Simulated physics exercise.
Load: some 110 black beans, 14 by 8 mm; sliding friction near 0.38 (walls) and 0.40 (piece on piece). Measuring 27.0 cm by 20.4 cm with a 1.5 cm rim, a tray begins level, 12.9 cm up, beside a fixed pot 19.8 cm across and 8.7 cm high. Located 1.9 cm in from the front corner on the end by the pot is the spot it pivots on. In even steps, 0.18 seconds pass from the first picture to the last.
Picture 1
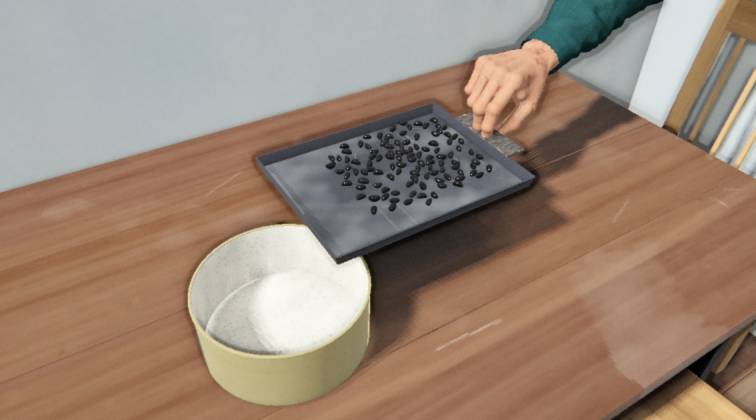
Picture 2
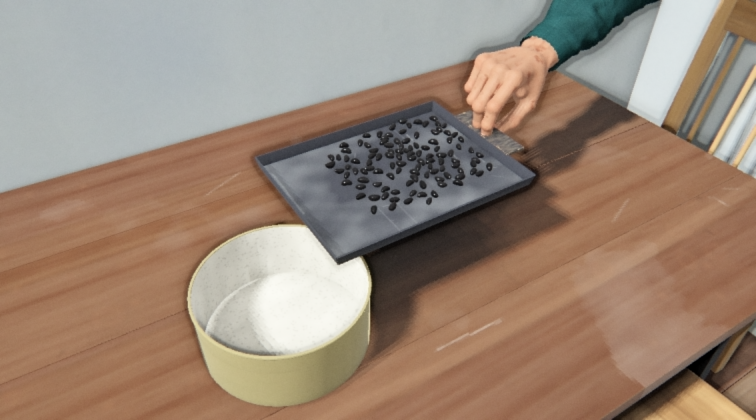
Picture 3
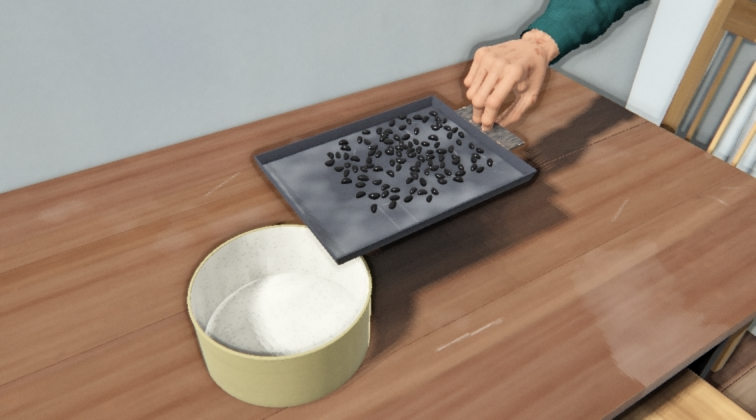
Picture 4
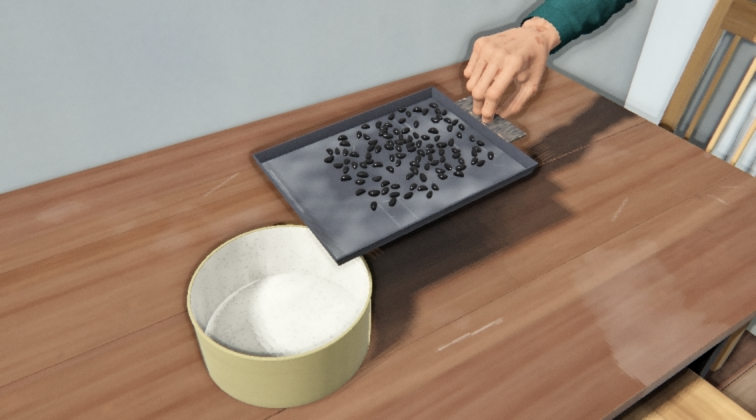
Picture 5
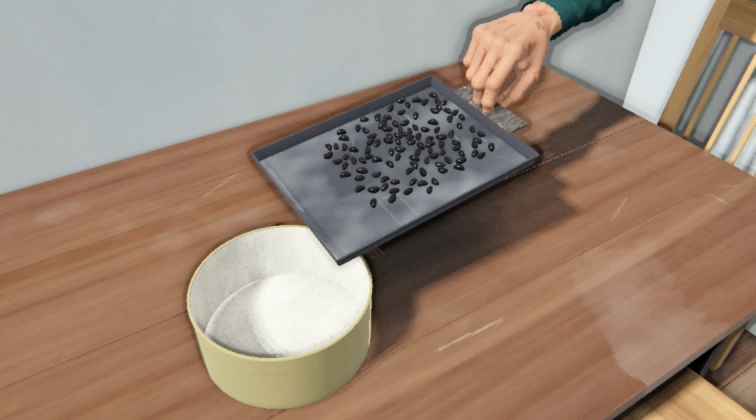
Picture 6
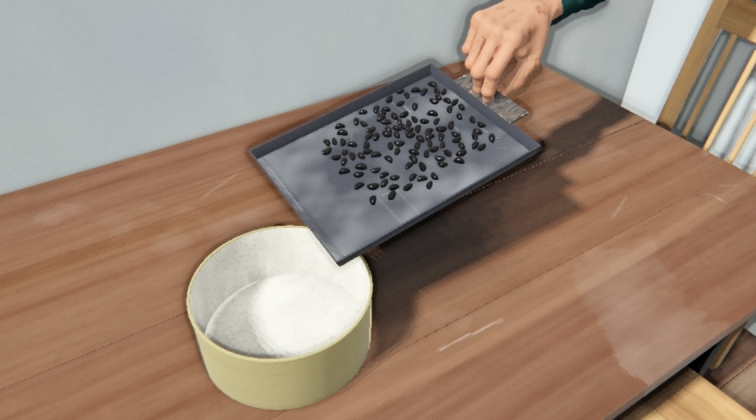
A dark grey tray scattered with small black beans sits above a brown wooden table, seen from above at an angle in a room with a pale wall. A round, pale yellow-green pot holding white powdery contents stands at lower left, with wooden chairs at right. A green-sleeved hand gradually raises the tray's far right end, tilting it slightly toward the pot, while the camera stays still.
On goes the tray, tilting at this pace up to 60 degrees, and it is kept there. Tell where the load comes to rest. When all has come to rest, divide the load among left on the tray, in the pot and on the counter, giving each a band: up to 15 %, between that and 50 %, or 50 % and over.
Tray: Between 15 and 50 %; pot: 50 % and over; counter: Up to 15 %.
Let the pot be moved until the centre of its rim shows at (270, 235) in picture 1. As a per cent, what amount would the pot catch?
Estimate: ~ 15 %.
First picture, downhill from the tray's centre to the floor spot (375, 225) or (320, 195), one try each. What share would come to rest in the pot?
Roughly 70 % for the first direction, roughly 25 % for the second.
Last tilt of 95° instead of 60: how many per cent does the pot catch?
Around 100 in a hundred.
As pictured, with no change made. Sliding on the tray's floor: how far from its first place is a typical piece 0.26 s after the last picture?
Roughly 3 cm.
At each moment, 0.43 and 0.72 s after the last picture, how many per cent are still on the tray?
I'd say roughly 100, then roughly 35.
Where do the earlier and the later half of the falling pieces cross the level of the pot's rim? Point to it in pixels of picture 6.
At roughly (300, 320) first, later on at (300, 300).
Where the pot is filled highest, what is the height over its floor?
I'd put it at close to 1.5 centimetres.
Then, 0.26 s after the last picture, tilt 36 degrees; the tray holds 100 %, the pot 0 %.
Then, 0.43 s after the last picture, tilt 52 degrees; the tray holds 100 %, the pot 0 %.
Then, 0.72 s after the last picture, tilt 60 degrees; the tray holds 35 %, the pot 65 %.
In the end, tray 30 %, pot 70 %, counter 0 %.
